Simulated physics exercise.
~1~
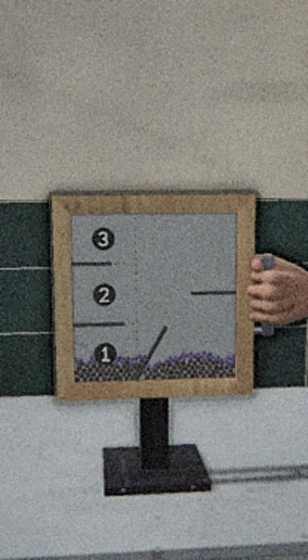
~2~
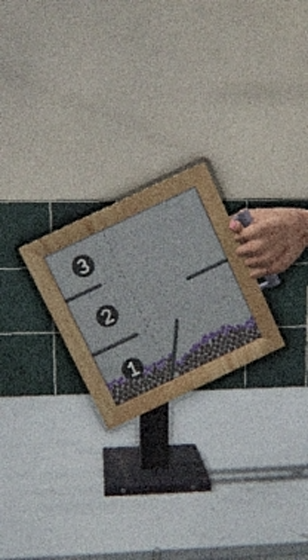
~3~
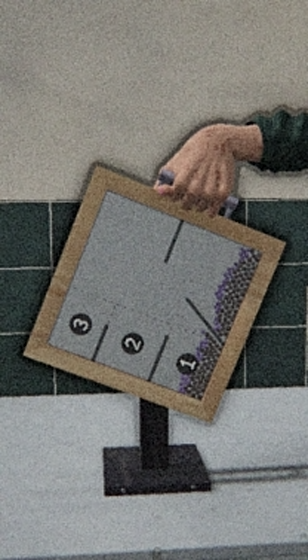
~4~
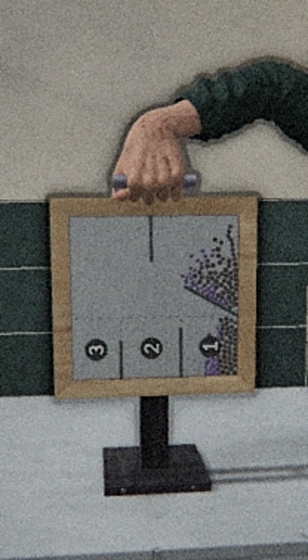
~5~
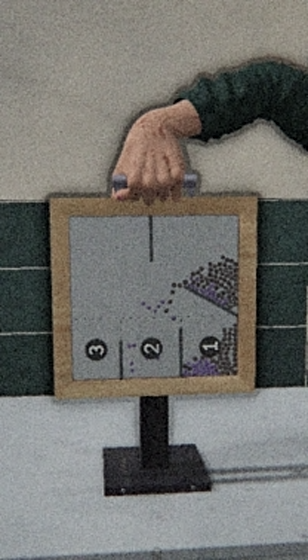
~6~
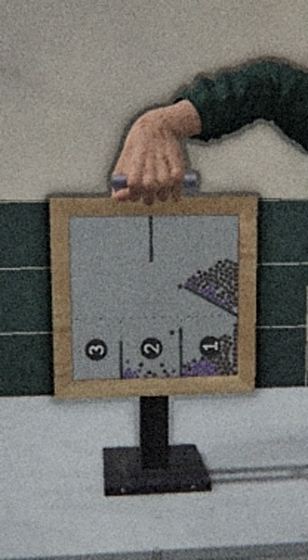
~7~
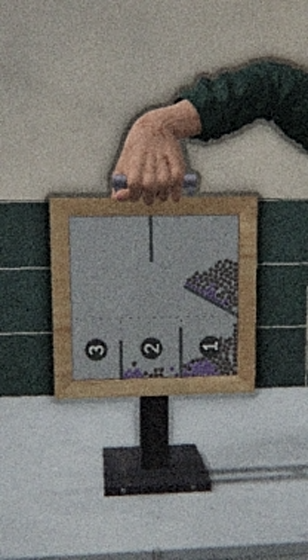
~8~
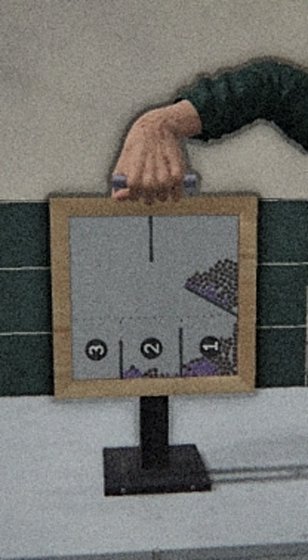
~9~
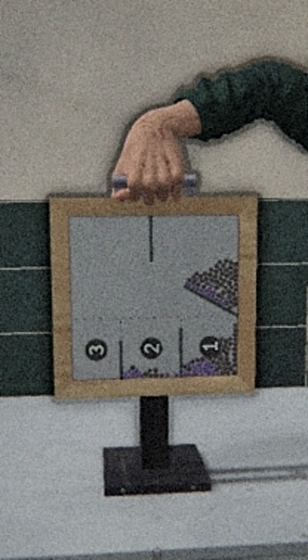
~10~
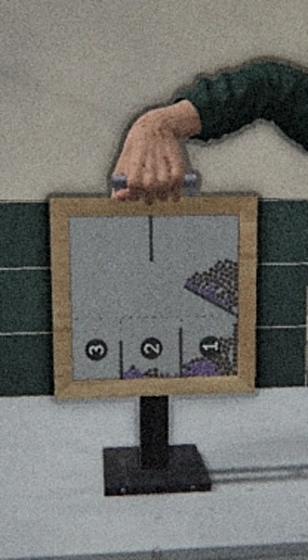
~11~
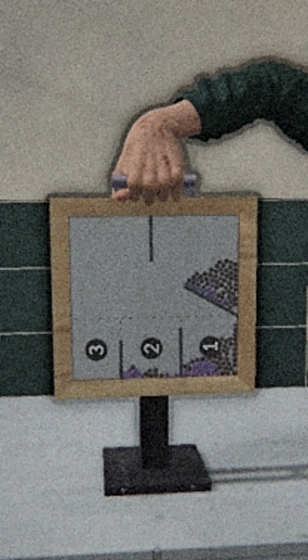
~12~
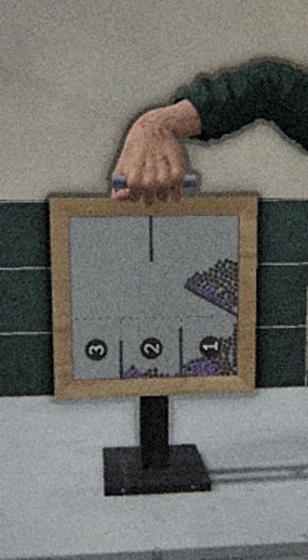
In the video, a hand turns a wooden-framed box of small dark and purple beads a quarter turn anticlockwise on its stand; the beads slide and spill, settling mostly on a slanted divider and in pocket one, with a few in pocket two and none in three.
